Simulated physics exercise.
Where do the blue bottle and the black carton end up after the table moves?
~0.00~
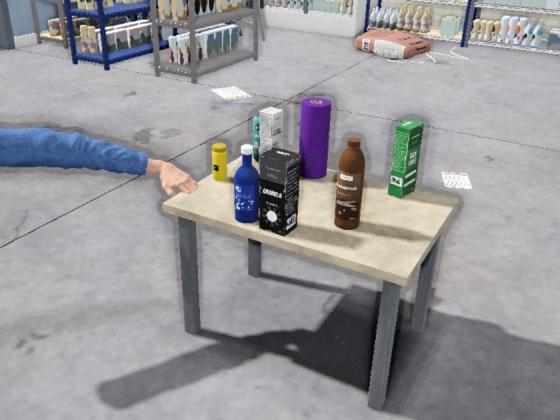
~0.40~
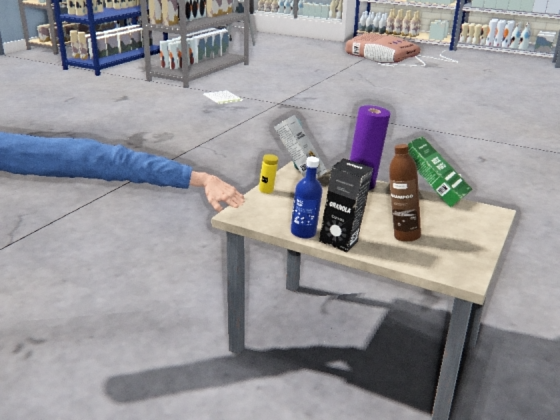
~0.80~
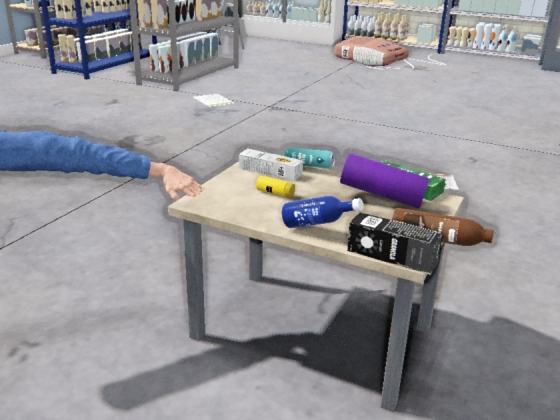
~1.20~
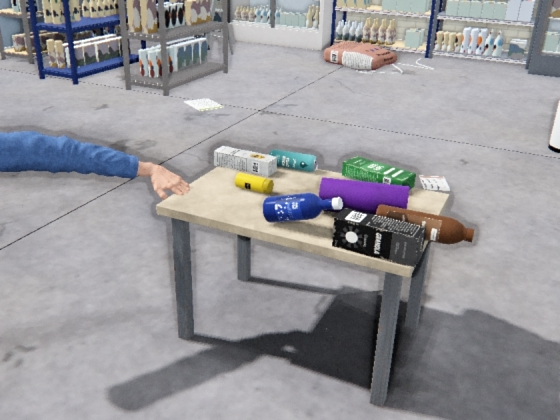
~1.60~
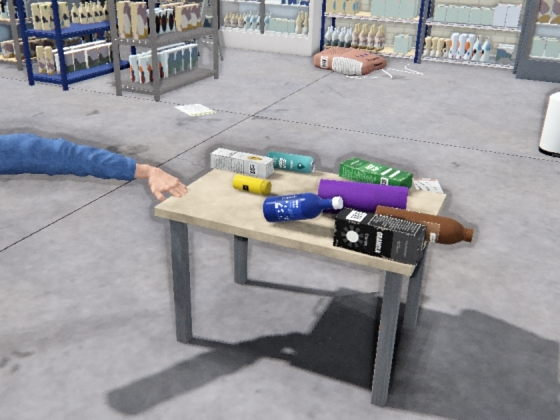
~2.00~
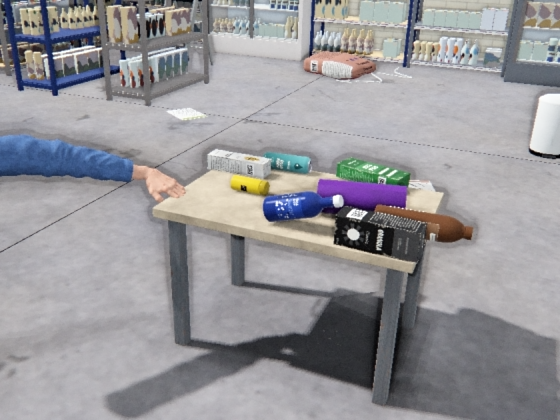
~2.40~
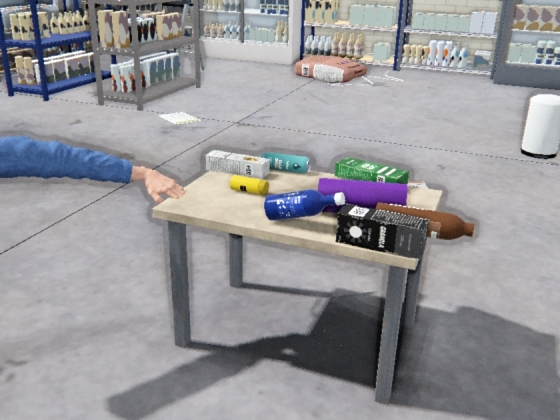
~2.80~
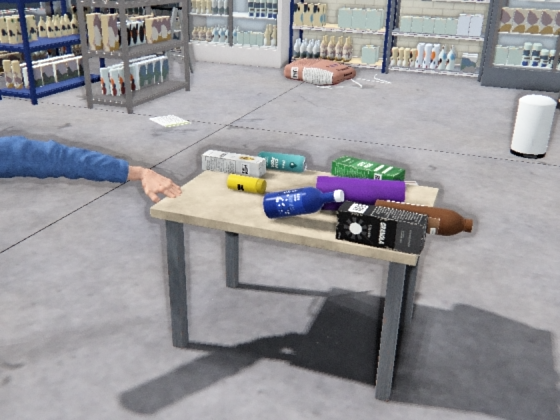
Both end up lying on their sides, still on the tabletop.
